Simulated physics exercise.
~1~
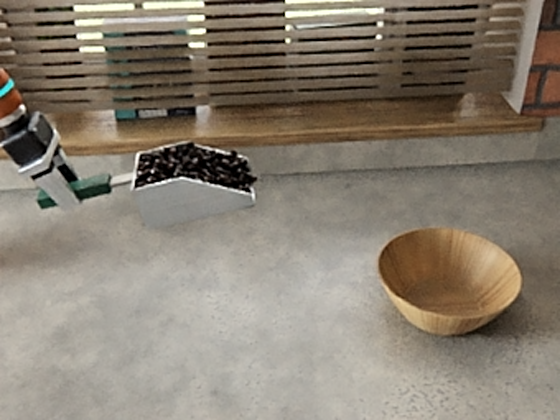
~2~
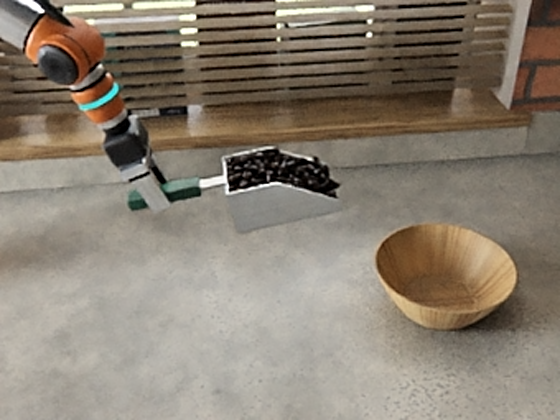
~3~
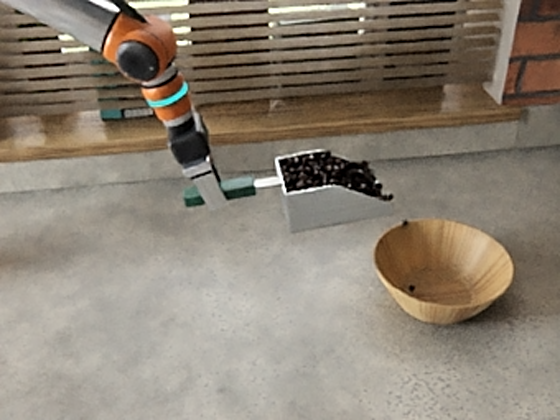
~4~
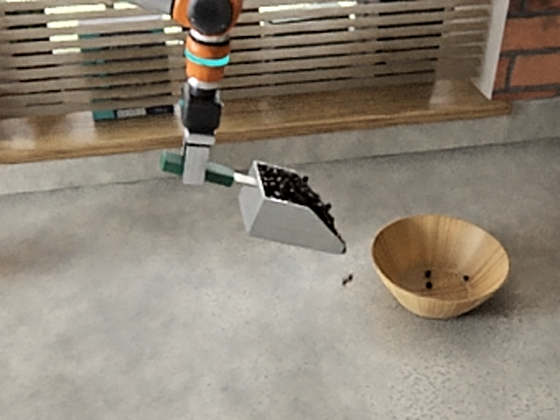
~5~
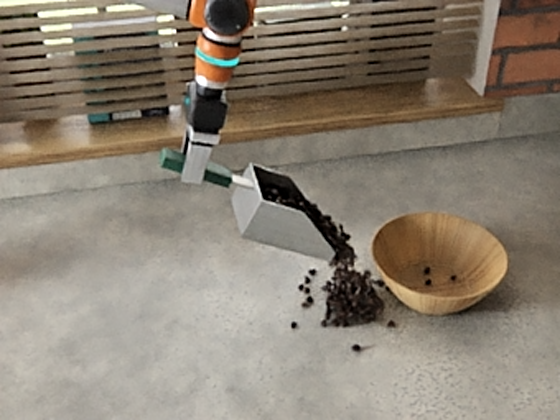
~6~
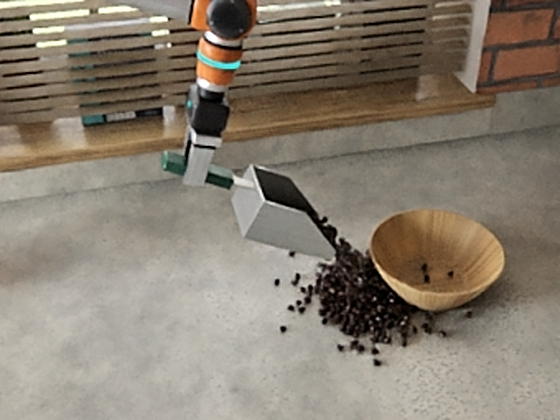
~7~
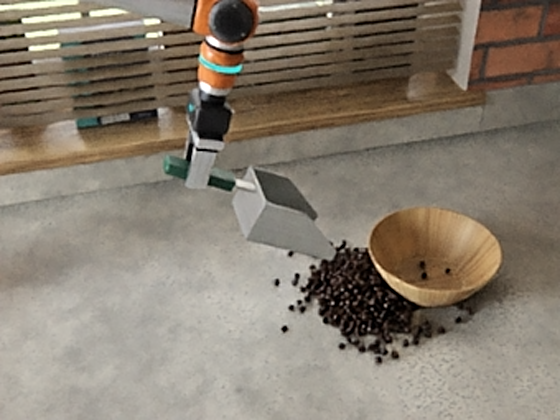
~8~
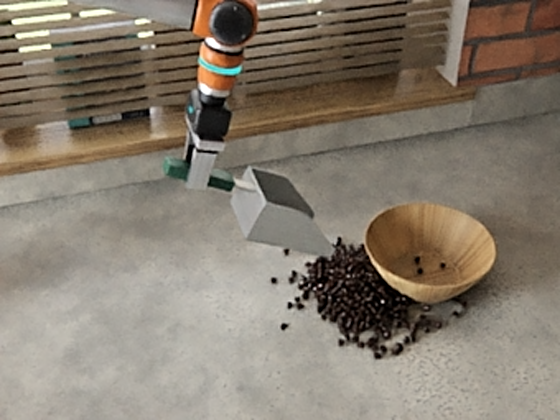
On a grey tabletop beside a slatted screen and a brick wall, an orange and black robot arm holds a grey scoop heaped with dark beans. It carries the scoop right toward a wooden bowl, and a few beans tumble ahead into it. The arm then draws back slightly and tips the scoop forward, short of the rim. Beans pour off the front edge onto the table, spreading into a growing pile against the bowl's left side. At the end the tilted scoop hangs still, with nearly all the beans on the table and only a few in the bowl.
